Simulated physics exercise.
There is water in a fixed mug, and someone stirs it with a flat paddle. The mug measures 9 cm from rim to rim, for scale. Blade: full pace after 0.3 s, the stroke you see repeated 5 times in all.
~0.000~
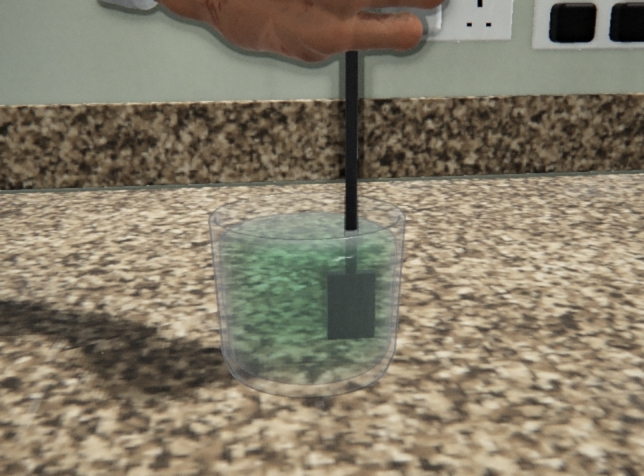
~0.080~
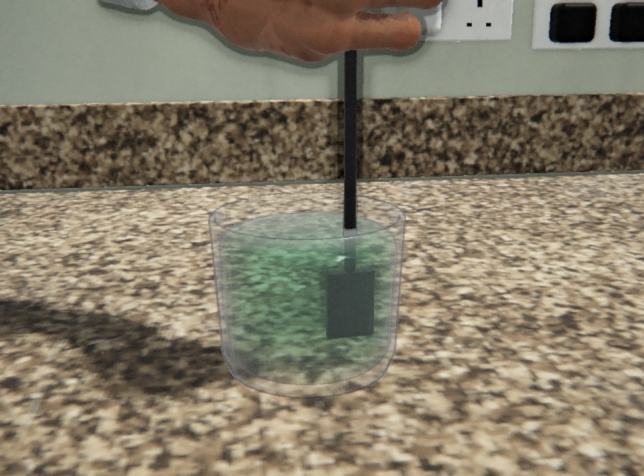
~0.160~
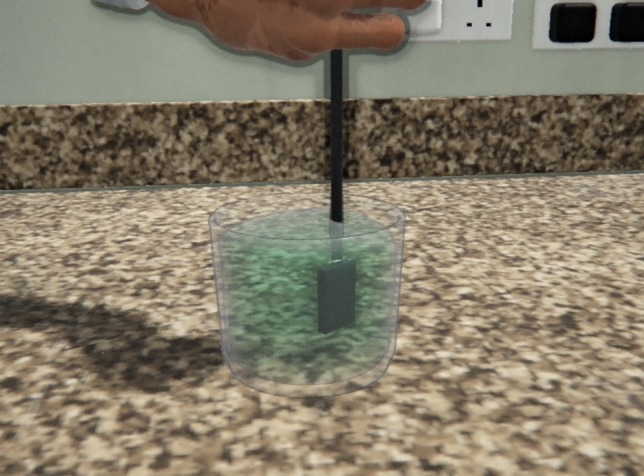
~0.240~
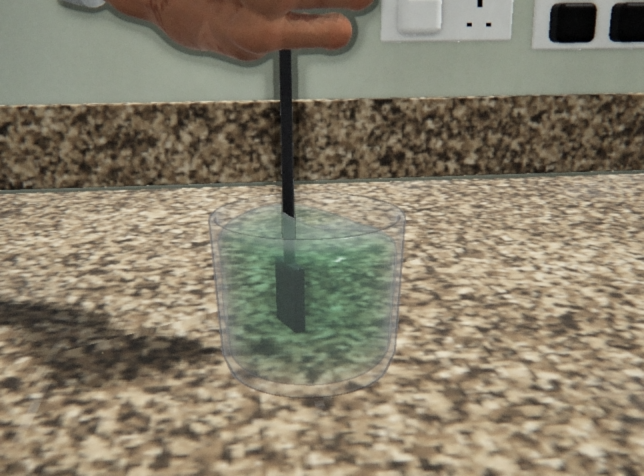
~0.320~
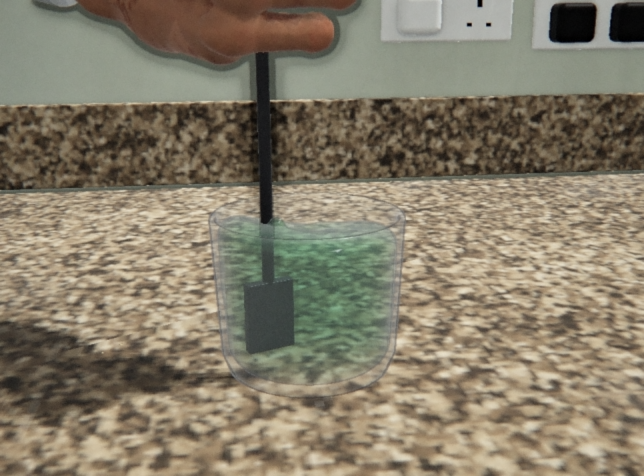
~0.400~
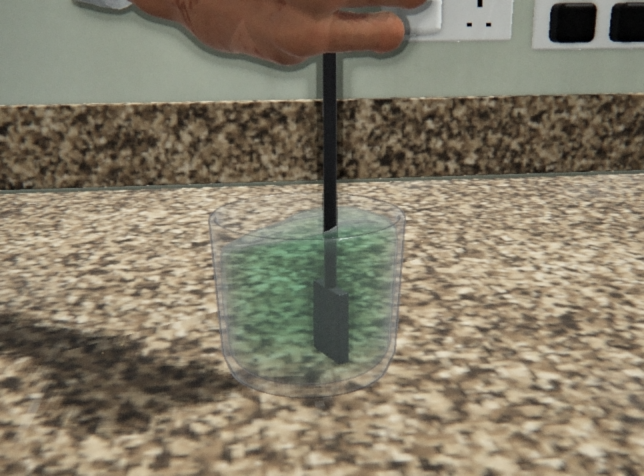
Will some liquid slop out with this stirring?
Yes, some slops out.
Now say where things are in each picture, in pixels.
In the first picture, the stem is at (352, 93); the water meets the walls at (217, 237) and (395, 230); the rim runs from (212, 222) to (400, 215).
In the second picture, the stem is at (351, 93); the water meets the walls at (217, 238) and (396, 230).
In the third picture, the stem is at (336, 91); the water meets the walls at (219, 236) and (394, 232).
In the fourth picture, the stem is at (286, 90); the water meets the walls at (218, 232) and (394, 233).
In the fifth picture, the stem is at (263, 96); the water meets the walls at (217, 222) and (395, 229).
In the sixth picture, the stem is at (330, 98); the water meets the walls at (218, 245) and (396, 221).
Then, 0.77 s in, 0 ml is over the rim.
Then, 1.13 s in, 7 ml is over the rim.
Then, 1.50 s in, 10 ml is over the rim.
Then, 1.87 s in, 9 ml is over the rim.
Finally, 9 ml is over the rim.
